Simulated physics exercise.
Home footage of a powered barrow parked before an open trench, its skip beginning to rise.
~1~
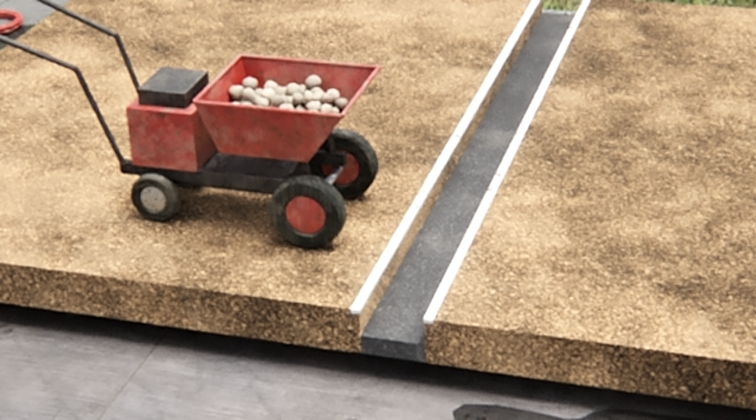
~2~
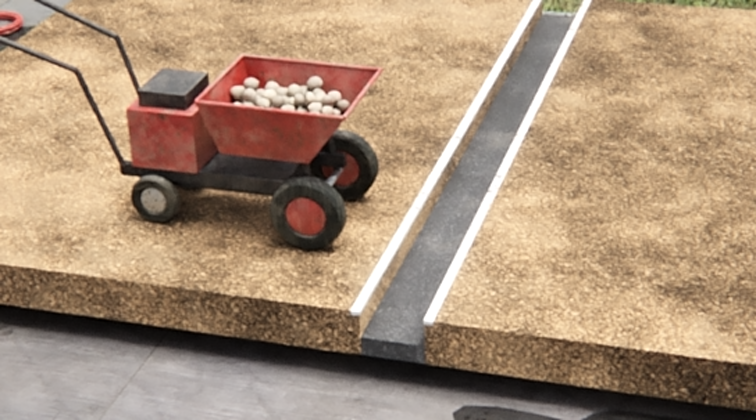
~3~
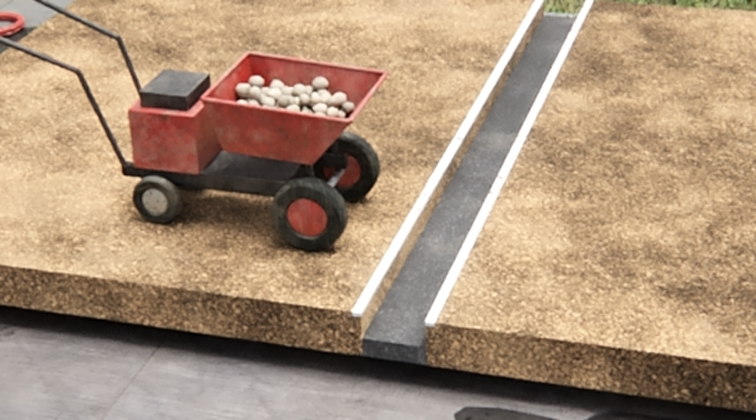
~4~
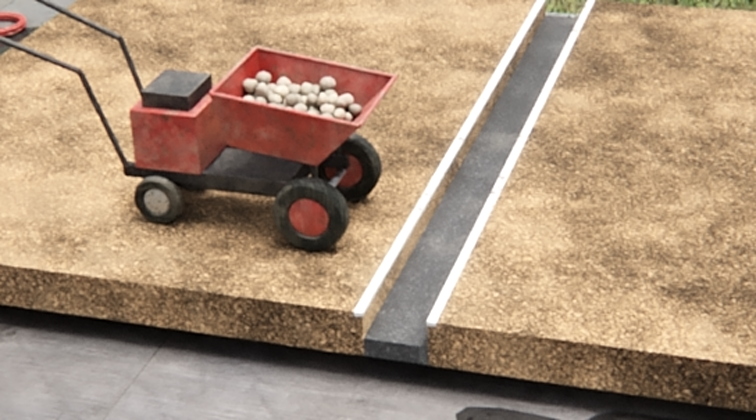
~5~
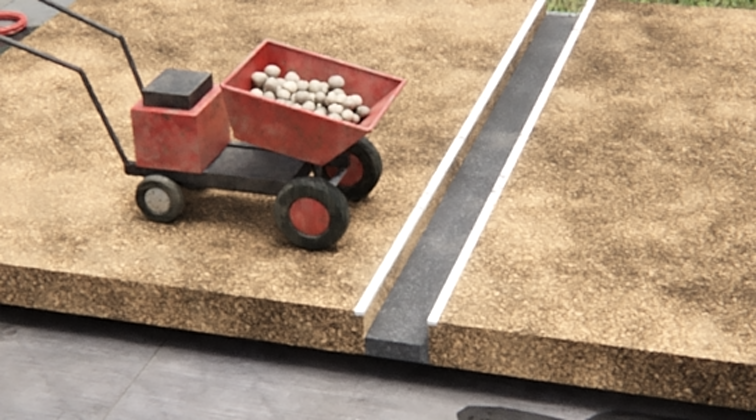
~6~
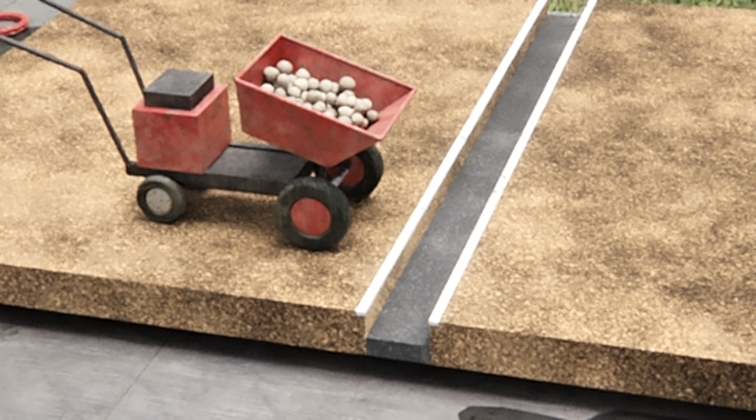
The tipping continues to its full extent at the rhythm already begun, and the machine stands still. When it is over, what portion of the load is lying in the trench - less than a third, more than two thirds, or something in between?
Result: A middle part from a third to two thirds reaches the trench.
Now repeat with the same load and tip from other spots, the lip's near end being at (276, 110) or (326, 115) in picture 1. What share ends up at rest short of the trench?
Near 20 % and 0 %.
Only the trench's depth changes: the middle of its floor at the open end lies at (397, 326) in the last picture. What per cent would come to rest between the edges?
I'd guess about 30 %.
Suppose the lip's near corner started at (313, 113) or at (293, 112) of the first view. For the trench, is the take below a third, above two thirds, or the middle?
Note - stop 1: Above two thirds; stop 2: Over two thirds.
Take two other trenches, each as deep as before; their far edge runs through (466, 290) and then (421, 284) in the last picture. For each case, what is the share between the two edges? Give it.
Close to 70 per cent in the first, close to 0 per cent in the second.
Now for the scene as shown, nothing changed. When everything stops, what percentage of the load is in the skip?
It is some 25 percent.
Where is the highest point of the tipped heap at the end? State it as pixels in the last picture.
I'd mark the summit at roughly pixel (478, 221).
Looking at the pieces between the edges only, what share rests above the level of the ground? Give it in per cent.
Roughly 20 percent of them.
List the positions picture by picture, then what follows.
The first picture shows lip of the skip at (342, 116), level; top of the load at (298, 100), river pebbles; first edge of the trench at (374, 277); far edge at (445, 286), the trench over half as wide as the skip, and about half as deep as wide.
The second picture shows lip of the skip at (344, 119), level; top of the load at (299, 101).
The third picture shows lip of the skip at (350, 122), tipped barely; top of the load at (269, 104).
The fourth picture shows lip of the skip at (359, 126), tipped a little; top of the load at (276, 101).
The fifth picture shows lip of the skip at (369, 131), tipped a little; top of the load at (284, 96).
The sixth picture shows lip of the skip at (381, 139), tipped clearly; top of the load at (283, 83); first edge of the trench at (379, 279); far edge at (450, 288).
Soon after the last picture, skip tipped steeply; all in the skip.
A little later, skip tipped right over; most in the skip; about a quarter in or heaped over the trench; a small part beyond it.
Later still, skip tipped right over; about a quarter in the skip; about half in or heaped over the trench; about a quarter beyond it.
By the end, skip tipped right over; about a quarter in the skip; about half in or heaped over the trench; about a quarter beyond it.
